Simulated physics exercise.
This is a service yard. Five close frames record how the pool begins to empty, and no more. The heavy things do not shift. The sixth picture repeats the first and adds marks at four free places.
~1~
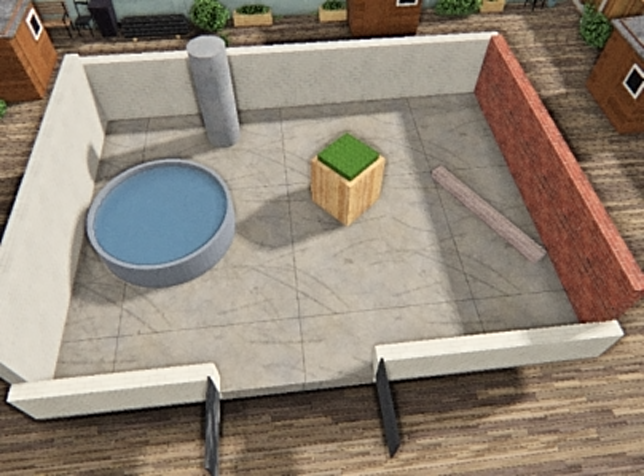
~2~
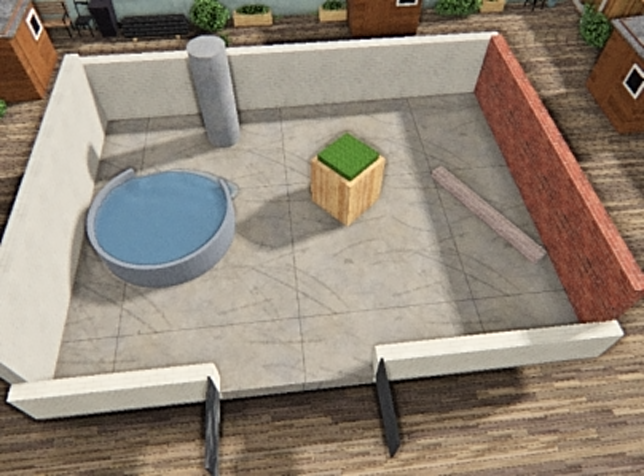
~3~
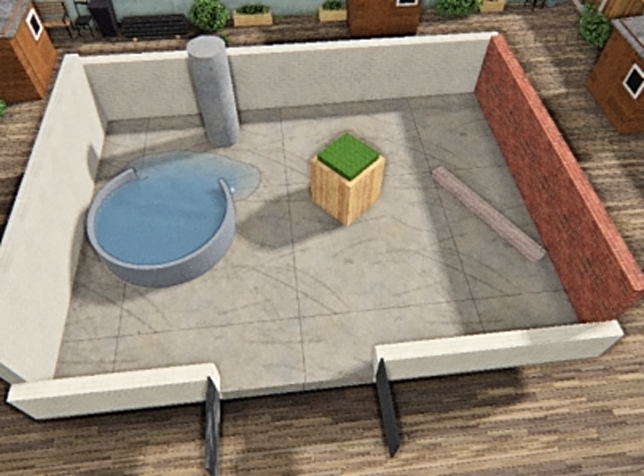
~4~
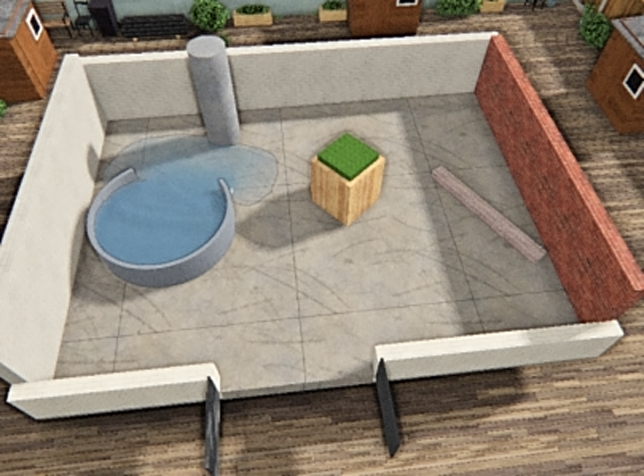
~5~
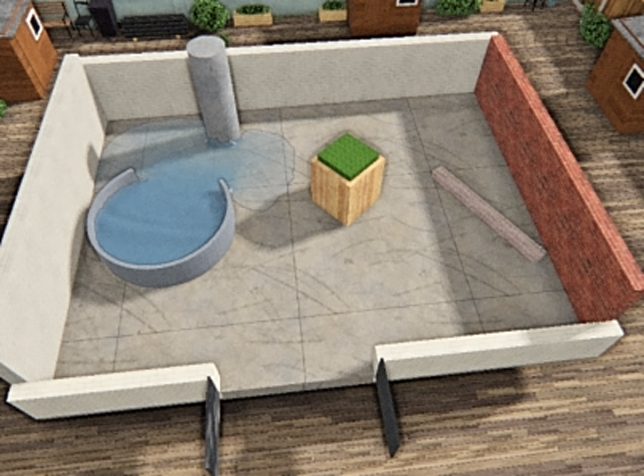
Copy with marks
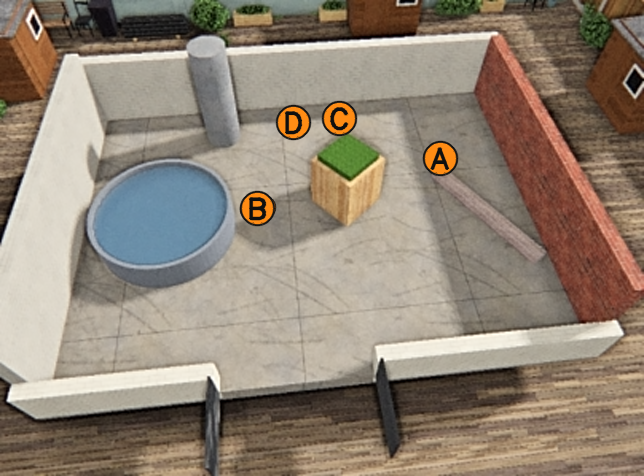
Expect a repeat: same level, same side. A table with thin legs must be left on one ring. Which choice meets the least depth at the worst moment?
Ring B does it best.
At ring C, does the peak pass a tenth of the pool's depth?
Yes.
On the marked copy, A at (440, 158); B at (257, 208); C at (339, 118); D at (293, 122).
With A, the water peaks at about 22 % of the depth that stood in the pool.
With B, the water peaks at about 11 % of the depth that stood in the pool.
With C, the water peaks at about 26 % of the depth that stood in the pool.
With D, the water peaks at about 25 % of the depth that stood in the pool.
